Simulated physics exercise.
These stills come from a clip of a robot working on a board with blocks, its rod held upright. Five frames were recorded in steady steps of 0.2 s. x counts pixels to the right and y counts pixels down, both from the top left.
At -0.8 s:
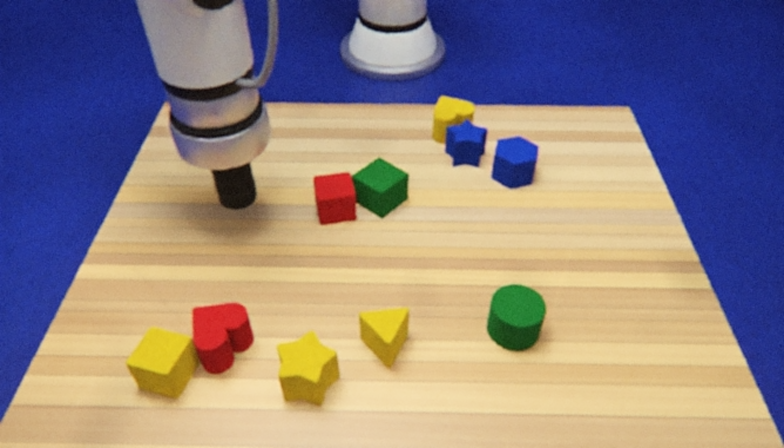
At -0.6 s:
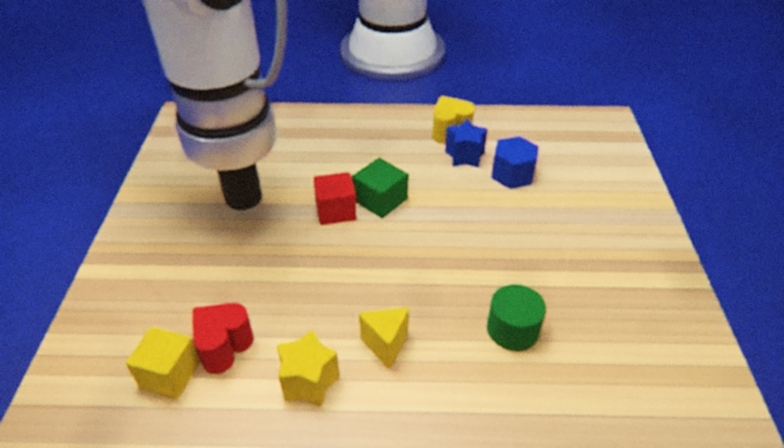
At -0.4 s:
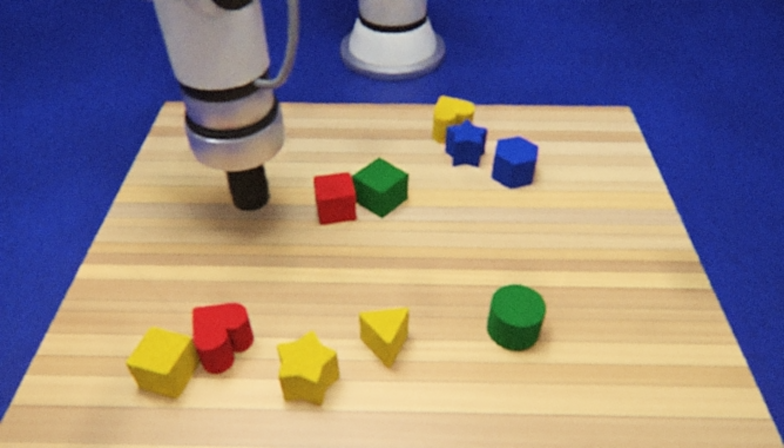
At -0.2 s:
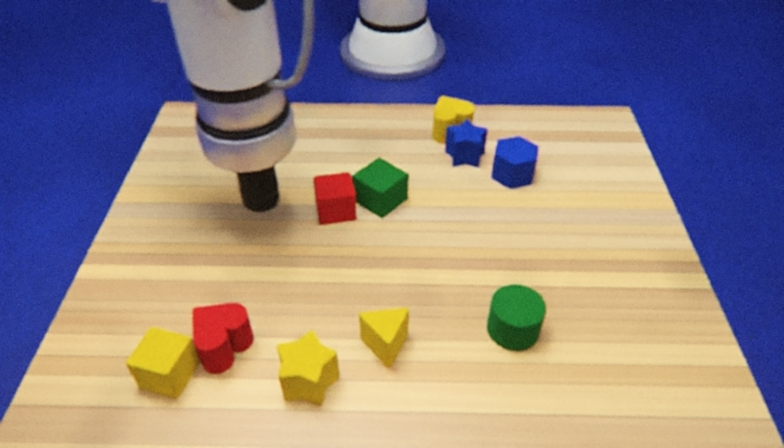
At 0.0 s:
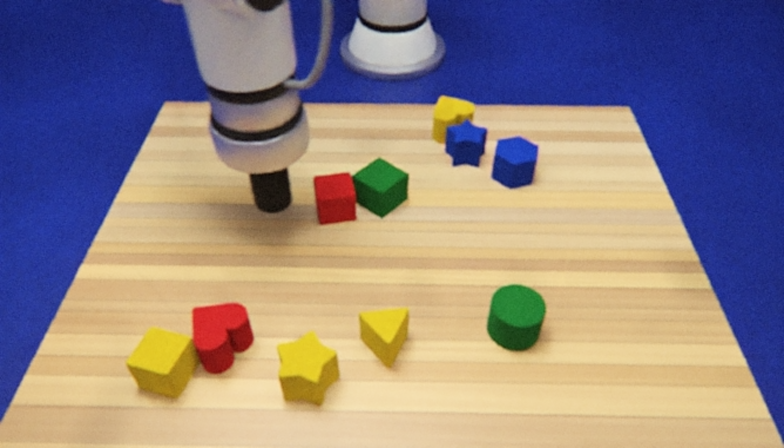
A robot arm moves slightly right above a wooden board while the colored blocks stay still.
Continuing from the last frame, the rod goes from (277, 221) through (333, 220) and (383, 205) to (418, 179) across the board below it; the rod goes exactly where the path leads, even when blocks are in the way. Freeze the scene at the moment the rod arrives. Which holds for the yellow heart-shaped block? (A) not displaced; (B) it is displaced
My pick is A.
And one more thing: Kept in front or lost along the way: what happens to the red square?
In front, still.
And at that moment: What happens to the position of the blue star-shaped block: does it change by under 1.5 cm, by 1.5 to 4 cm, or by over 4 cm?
It ends farther than 4 cm from its spot.
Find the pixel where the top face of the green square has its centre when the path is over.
(480, 132)
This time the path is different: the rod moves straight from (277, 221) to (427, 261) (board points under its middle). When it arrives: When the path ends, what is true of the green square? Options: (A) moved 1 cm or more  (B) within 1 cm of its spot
A: Moved 1 cm or more.
What follows on the original path. One third of the way, rod at (333, 201); red square at (362, 178), turned 30° anticlockwise; green square at (398, 166).
Two thirds of the way, rod at (385, 185); red square at (411, 162), turned 40° anticlockwise; green square at (441, 147).
At the end, rod at (418, 160); red square at (446, 140), turned 25° anticlockwise; green square at (480, 132), turned 15° clockwise; yellow heart-shaped block still; blue star-shaped block at (500, 115), turned 25° anticlockwise.
